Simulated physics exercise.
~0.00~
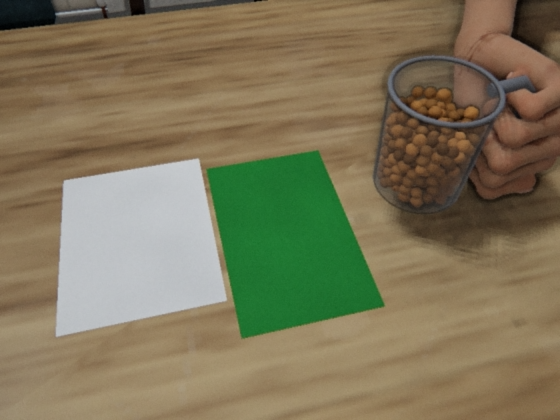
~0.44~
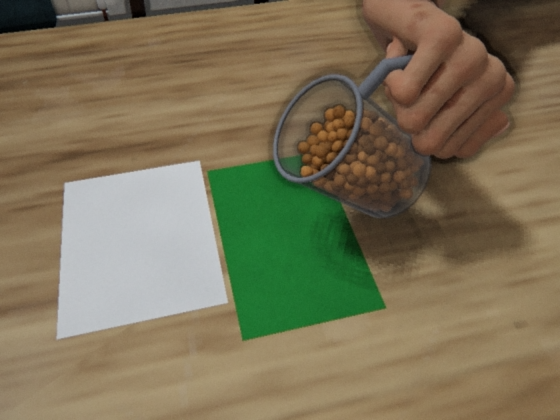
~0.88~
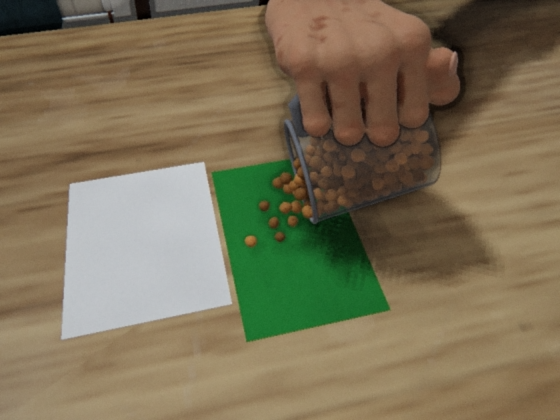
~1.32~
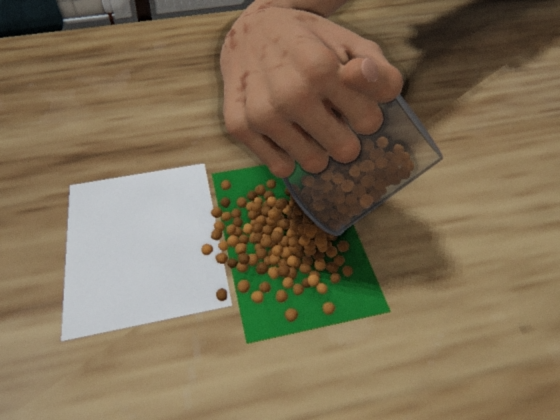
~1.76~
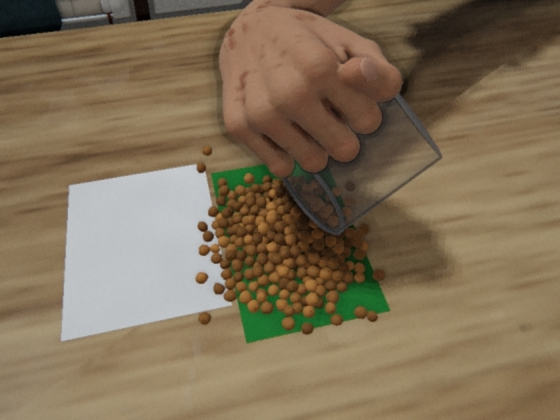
On a wooden table with a white sheet and a green sheet side by side, a hand moved a clear cup of roasted chickpeas left and tipped it over, pouring them into a heap that covered much of the green sheet, with a few straying onto the white.
